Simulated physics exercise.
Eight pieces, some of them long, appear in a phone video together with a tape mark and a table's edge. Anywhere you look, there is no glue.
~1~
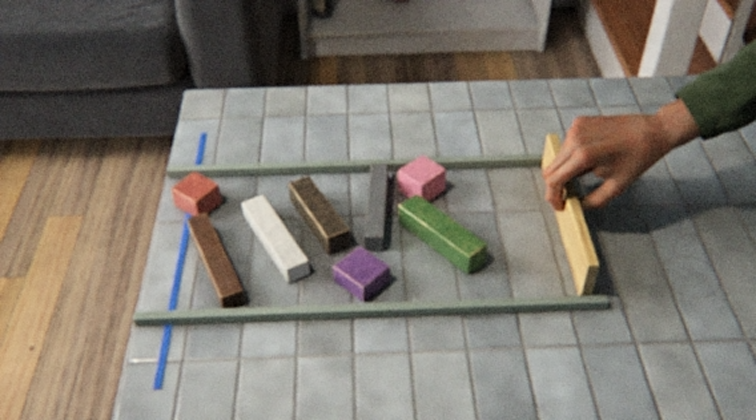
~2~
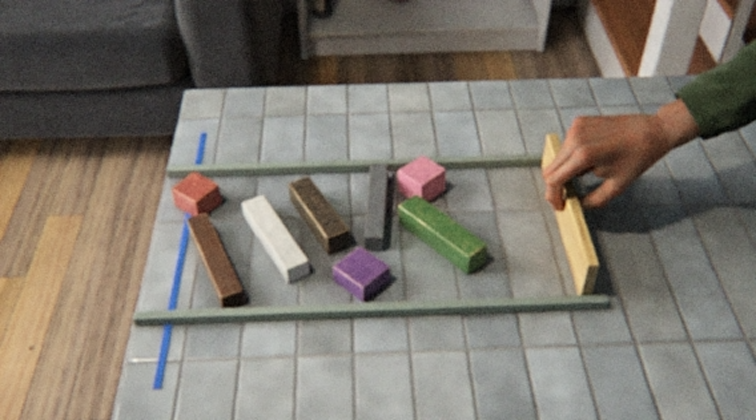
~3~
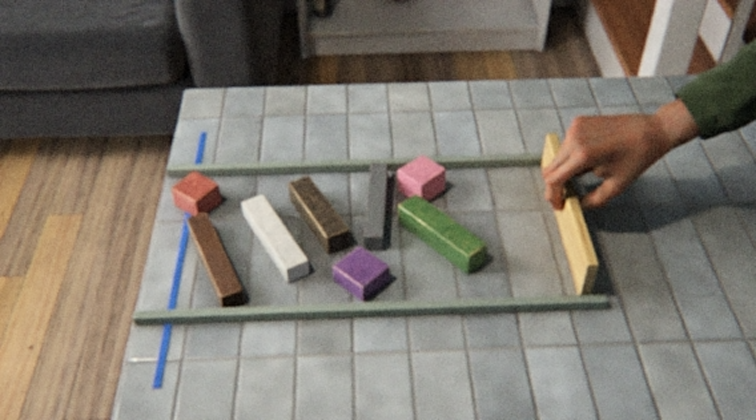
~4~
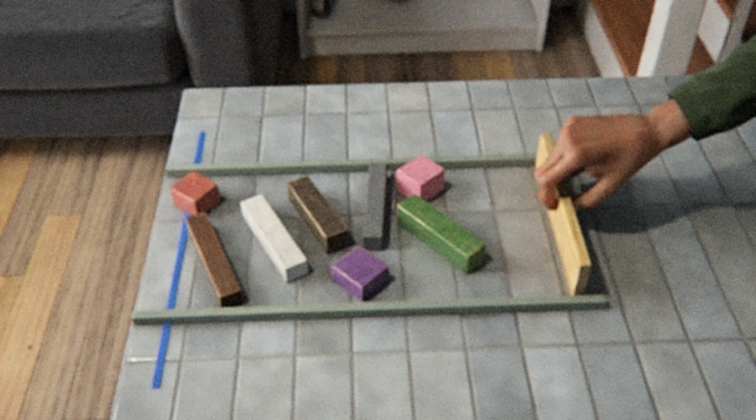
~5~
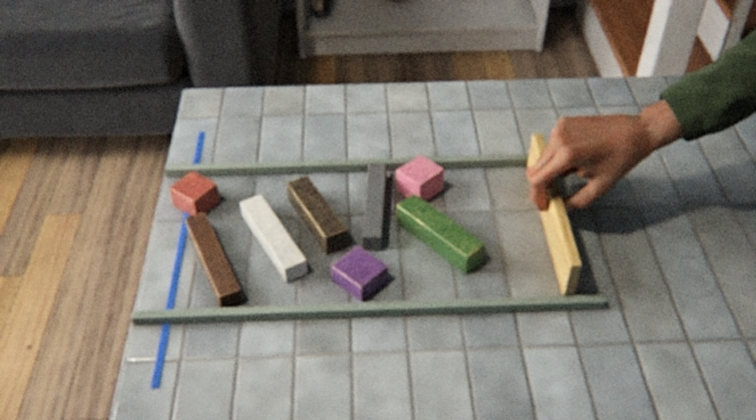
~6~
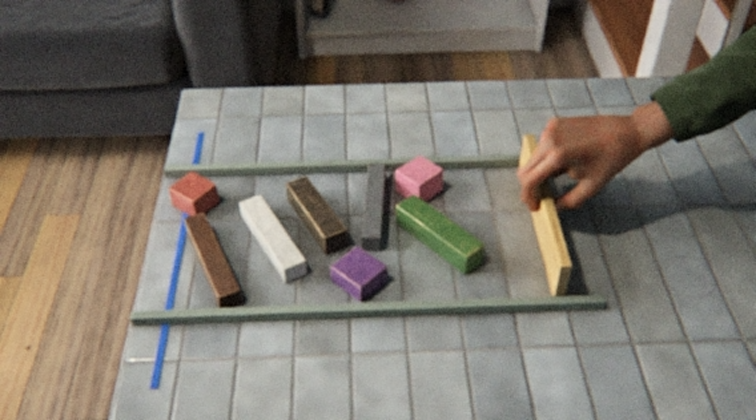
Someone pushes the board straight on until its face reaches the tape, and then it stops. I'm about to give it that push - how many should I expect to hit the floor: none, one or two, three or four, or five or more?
Expect five or more.
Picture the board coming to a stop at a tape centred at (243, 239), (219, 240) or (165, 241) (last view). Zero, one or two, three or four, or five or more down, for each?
The three counts come out as 1 or 2, three to four and 5 or more.
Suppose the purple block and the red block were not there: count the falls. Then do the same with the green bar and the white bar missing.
The count is 4 in the first case and 3 in the second.
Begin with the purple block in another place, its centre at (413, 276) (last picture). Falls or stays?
So the purple block keeps its spot.
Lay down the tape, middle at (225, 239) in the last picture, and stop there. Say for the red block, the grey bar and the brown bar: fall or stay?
This time the red block drops; after it, the grey bar does not drop; finally, the brown bar drops.
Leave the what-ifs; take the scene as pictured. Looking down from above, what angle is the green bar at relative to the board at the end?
It comes to around 0 degrees.
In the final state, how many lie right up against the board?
2 of them.
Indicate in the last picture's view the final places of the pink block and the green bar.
Listed as asked: First (170, 192), and then (165, 242).
Soon after, none off yet; red block at rest near (194, 195); brown bar at rest near (212, 259); white bar at rest near (272, 237).
After that, none off yet; red block moving near (191, 194); brown bar displaced a little near (191, 262); white bar displaced a little near (215, 240).
In the end, the number that fall off is five or more; gone, grey bar, purple block, black bar, white bar, brown bar and red block.
